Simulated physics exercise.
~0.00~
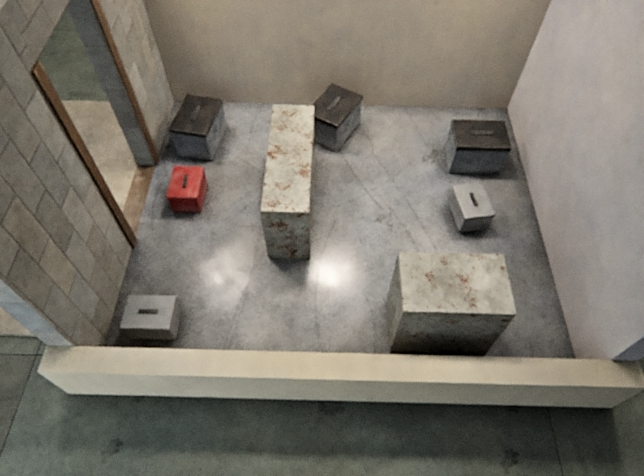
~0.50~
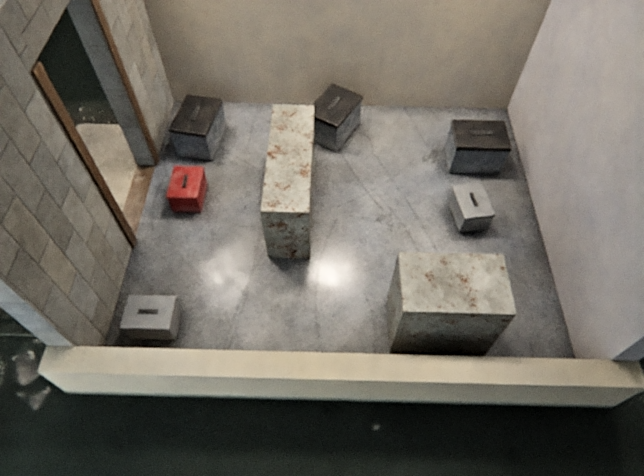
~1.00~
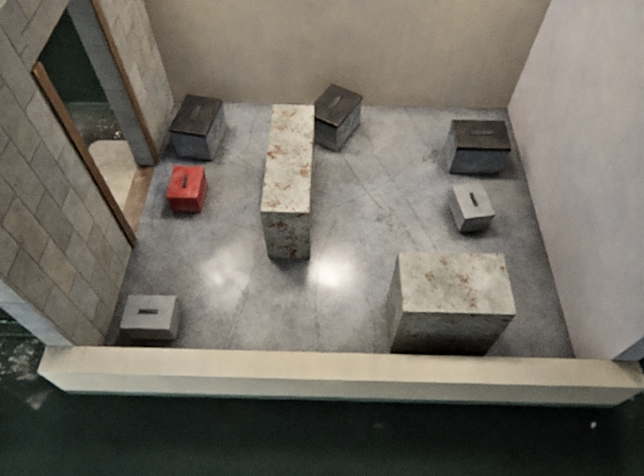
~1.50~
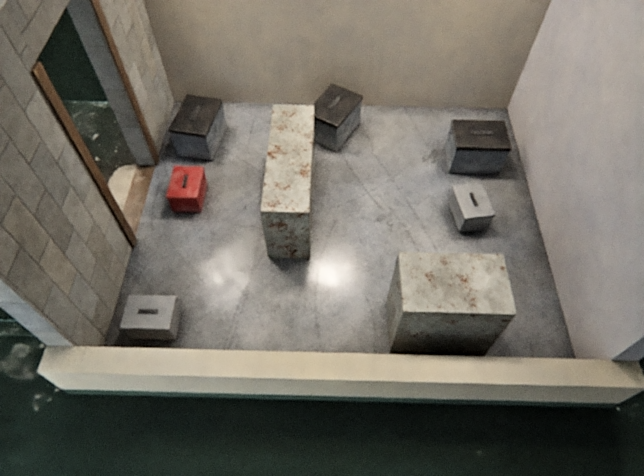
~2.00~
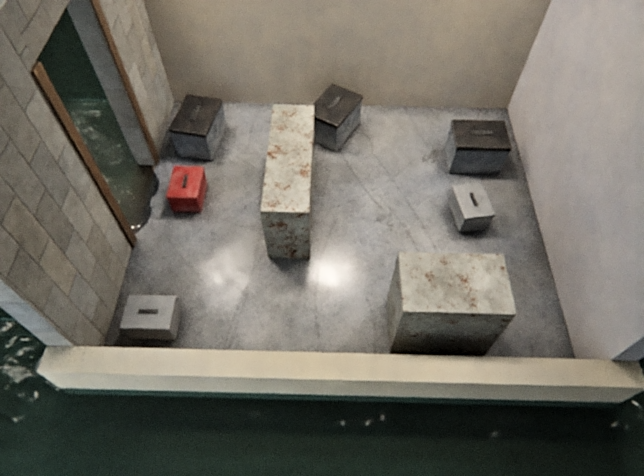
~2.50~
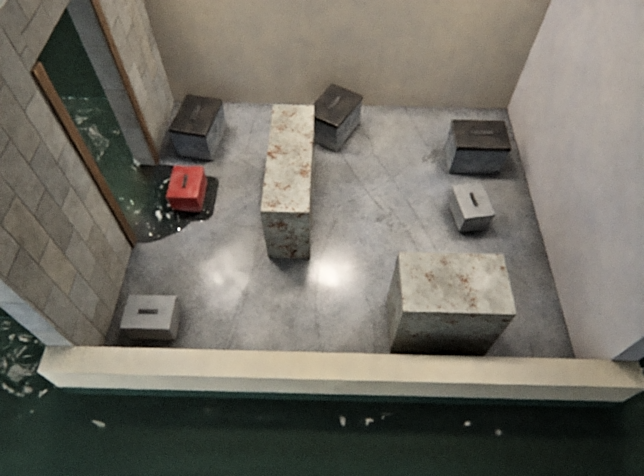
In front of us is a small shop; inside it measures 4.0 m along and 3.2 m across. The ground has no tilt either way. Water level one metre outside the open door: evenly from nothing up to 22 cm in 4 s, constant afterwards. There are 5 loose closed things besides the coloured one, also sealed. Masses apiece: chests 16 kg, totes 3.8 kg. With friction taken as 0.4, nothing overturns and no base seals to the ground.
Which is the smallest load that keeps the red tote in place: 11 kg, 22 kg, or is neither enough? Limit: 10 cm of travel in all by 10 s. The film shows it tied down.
Neither one works.
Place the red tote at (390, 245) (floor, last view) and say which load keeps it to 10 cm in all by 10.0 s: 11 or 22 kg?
Result: Both pass.
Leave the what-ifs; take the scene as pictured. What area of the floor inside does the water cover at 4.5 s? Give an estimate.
I'd estimate close to 5.0 m2.
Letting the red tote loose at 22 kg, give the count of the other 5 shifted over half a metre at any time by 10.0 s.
Count: 4.
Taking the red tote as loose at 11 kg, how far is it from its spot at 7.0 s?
80 cm.
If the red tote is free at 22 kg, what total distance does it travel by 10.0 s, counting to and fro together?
The distance adds up to about 140 cm.
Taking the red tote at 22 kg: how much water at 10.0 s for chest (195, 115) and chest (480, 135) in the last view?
About 10 and 8 cm.
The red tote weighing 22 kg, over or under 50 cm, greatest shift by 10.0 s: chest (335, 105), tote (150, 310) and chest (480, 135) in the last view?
Exceeded, Exceeded, Not exceeded, in that order.
After 3.5 s the red tote would be 40 cm from its start with 11 kg and 5 cm from its start with 22 kg; 6 cm of water round it then.
After 4.5 s the red tote would be 70 cm from its start with 11 kg and 29 cm from its start with 22 kg; 7 cm of water round it then.
After 7.0 s the red tote would be 79 cm from its start with 11 kg and 69 cm from its start with 22 kg; 13 cm of water round it then.
After 10.0 s the red tote would be 211 cm from its start with 11 kg and 112 cm from its start with 22 kg; 11 cm of water round it then.
